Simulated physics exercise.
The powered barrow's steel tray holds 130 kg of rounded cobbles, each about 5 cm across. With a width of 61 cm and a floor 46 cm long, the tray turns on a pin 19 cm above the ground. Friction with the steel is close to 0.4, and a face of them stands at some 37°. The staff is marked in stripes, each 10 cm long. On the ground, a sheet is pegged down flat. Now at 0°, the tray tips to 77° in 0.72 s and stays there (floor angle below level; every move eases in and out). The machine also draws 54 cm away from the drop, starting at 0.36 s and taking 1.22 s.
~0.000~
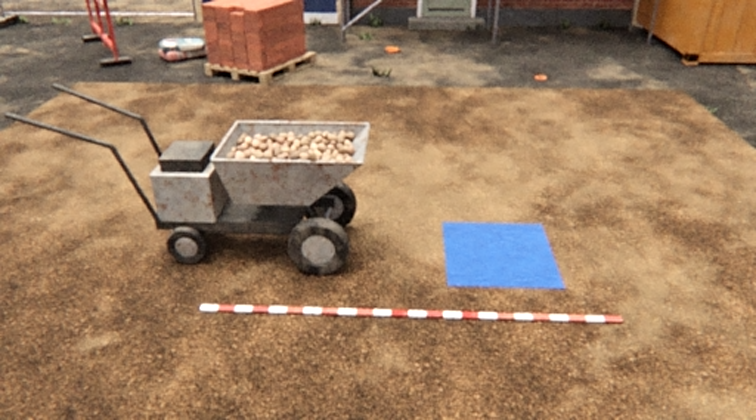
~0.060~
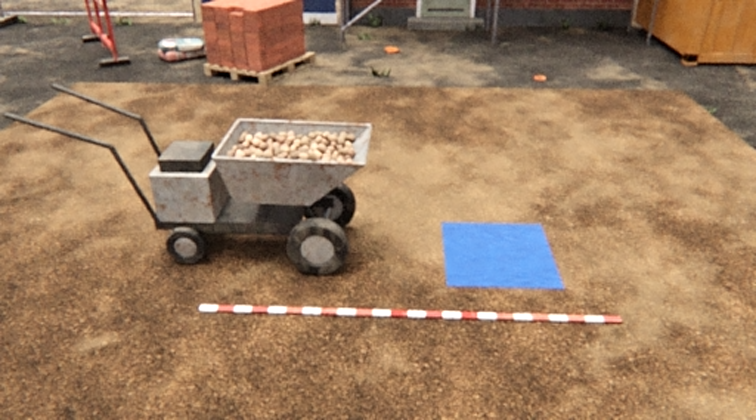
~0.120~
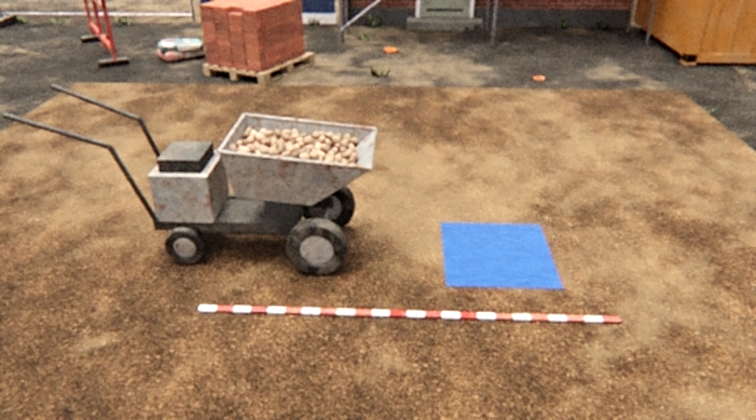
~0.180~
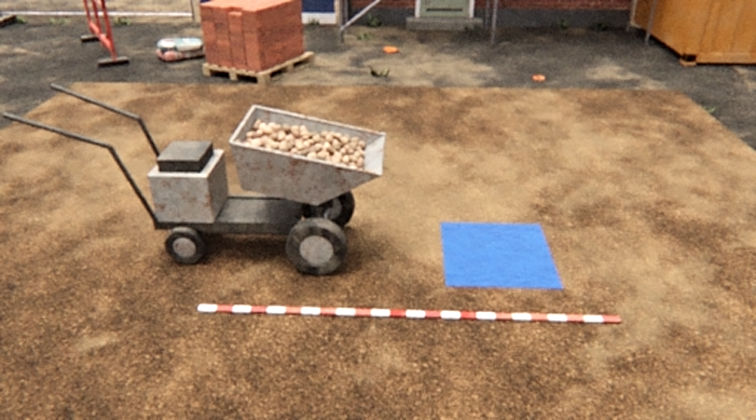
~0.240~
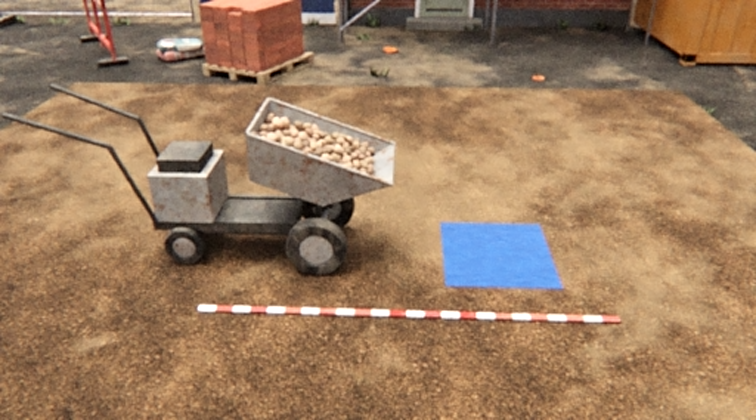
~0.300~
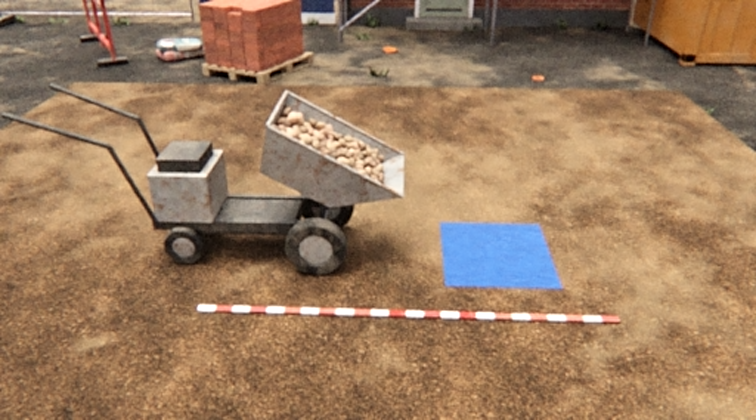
On a patch of bare brown ground near stacked bricks, a small wheeled barrow's metal tray full of rounded stones tilted steadily forward to the right, its back end rising, beside a flat blue sheet.
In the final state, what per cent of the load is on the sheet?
About 30 percent.
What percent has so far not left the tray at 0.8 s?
I'd put it at some 40 per cent.
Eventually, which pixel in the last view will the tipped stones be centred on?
Somewhere near pixel (440, 249).
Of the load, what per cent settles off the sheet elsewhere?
20%, roughly.
After 0.5 s the floor is at 65°; 100 % in the tray; the foremost stones are at (422, 228).
After 0.8 s the floor is at 77°; 40 % in the tray, 30 % short of the sheet, 28 % on the sheet, 2 % off the sheet elsewhere; the foremost stones are at (502, 256).
After 2.0 s the floor is at 77°; 0 % in the tray, 52 % short of the sheet, 28 % on the sheet, 20 % off the sheet elsewhere; the foremost stones are at (743, 272).
After 4.0 s the floor is at 77°; 0 % in the tray, 52 % short of the sheet, 28 % on the sheet, 20 % off the sheet elsewhere; the foremost stones are at (747, 272).
